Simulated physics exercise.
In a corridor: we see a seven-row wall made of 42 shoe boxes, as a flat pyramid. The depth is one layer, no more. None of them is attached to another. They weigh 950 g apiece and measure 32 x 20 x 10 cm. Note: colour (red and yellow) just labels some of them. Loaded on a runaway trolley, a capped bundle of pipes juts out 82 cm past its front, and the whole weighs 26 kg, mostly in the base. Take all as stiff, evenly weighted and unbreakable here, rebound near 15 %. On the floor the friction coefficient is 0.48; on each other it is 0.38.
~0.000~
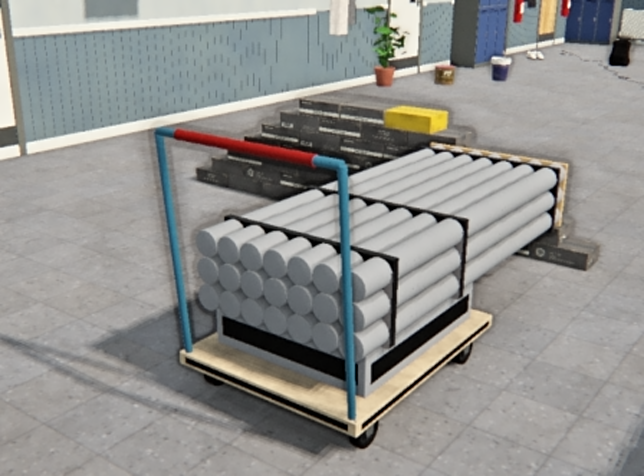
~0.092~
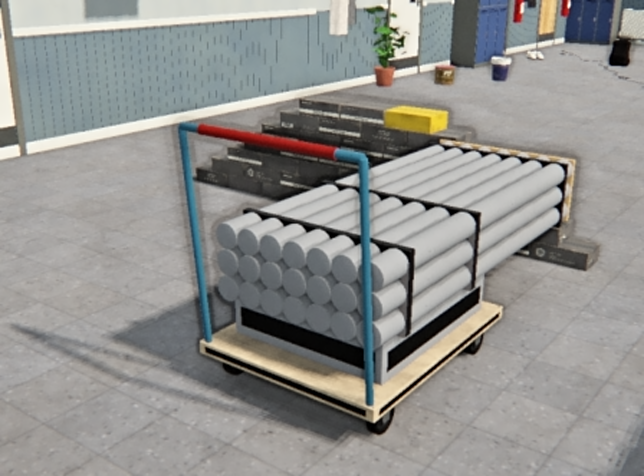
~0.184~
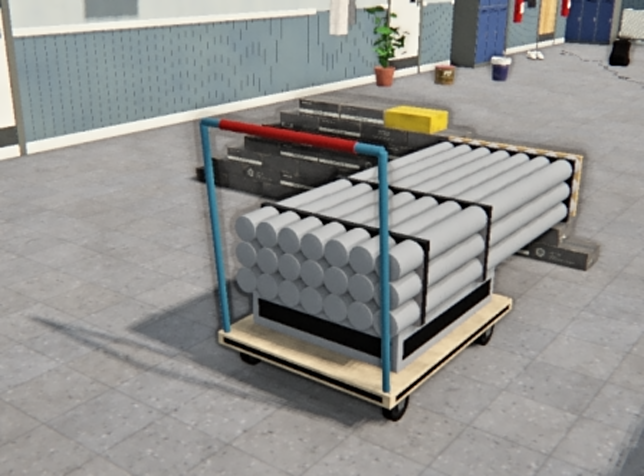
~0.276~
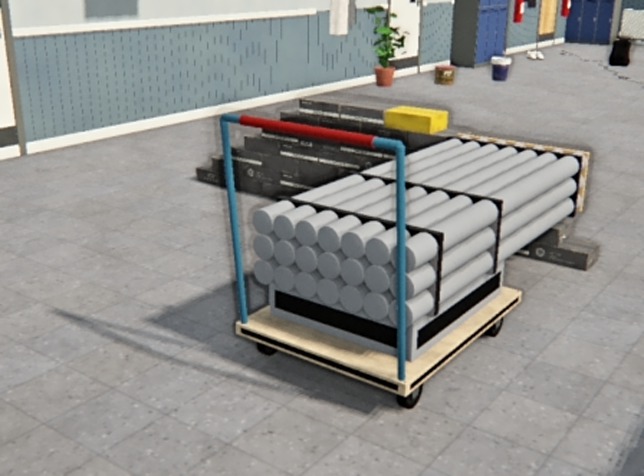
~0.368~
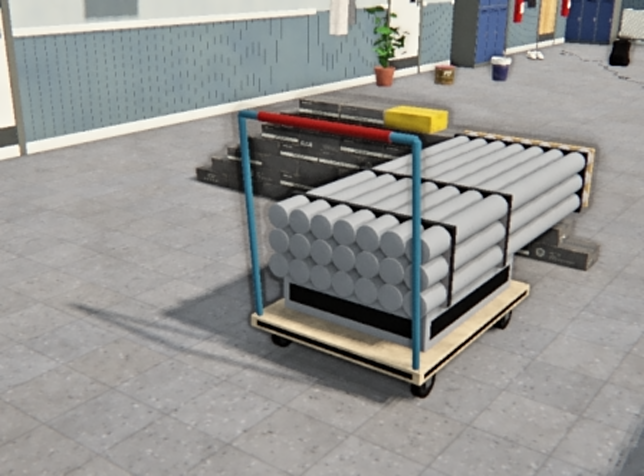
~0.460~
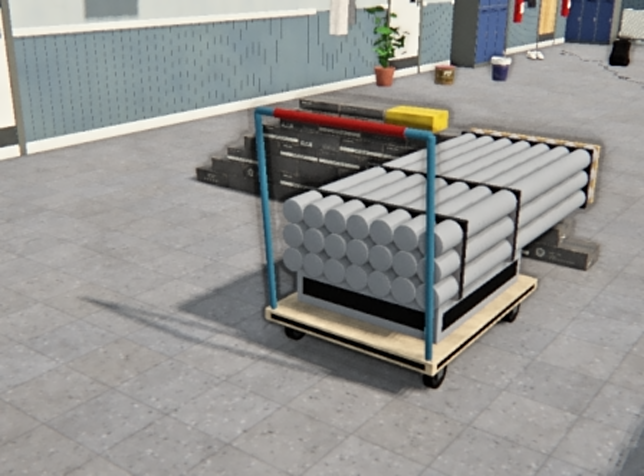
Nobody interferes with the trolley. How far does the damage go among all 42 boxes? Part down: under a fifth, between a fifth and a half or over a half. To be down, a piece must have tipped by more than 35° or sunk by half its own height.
Down in the end: Short of a fifth.
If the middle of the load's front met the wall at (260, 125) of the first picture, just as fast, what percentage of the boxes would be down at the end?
I'd expect something close to 20 per cent of them to end down.
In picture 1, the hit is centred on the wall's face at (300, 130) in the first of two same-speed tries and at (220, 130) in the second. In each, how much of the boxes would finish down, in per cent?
30 then 0 %.
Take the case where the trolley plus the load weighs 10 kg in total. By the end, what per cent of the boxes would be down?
I'd guess something like 10 per cent of them end down.
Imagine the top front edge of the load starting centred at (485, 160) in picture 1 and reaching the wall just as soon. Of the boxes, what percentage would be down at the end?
Estimate: Close to 10 per cent down at the end.
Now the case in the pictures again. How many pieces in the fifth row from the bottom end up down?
I count 1 down there.
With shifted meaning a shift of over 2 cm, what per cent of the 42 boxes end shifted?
That makes 25 percent.
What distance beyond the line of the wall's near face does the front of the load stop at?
About 100 cm beyond it.
By 0.70 s, load 35 cm past the wall's line, still rolling; 1 of the 42 boxes down; yellow box moved 53 mm.
By 1.16 s, load 70 cm past the wall's line, still rolling; 4 of the 42 boxes down; yellow box tilted 59°, 14 cm lower.
By 1.76 s, load 99 cm past the wall's line, still rolling; 4 of the 42 boxes down; yellow box tilted 73°, 47 cm lower; red box moved 13 cm.
When it is over (3.9 s), load 1.00 m past the wall's line, stopped; 4 of the 42 boxes down; yellow box tilted 26°, 55 cm lower; red box moved 15 cm. That is 10 per cent. In pixels of the last frame, middles, yellow box near (463, 195), red box near (521, 198).
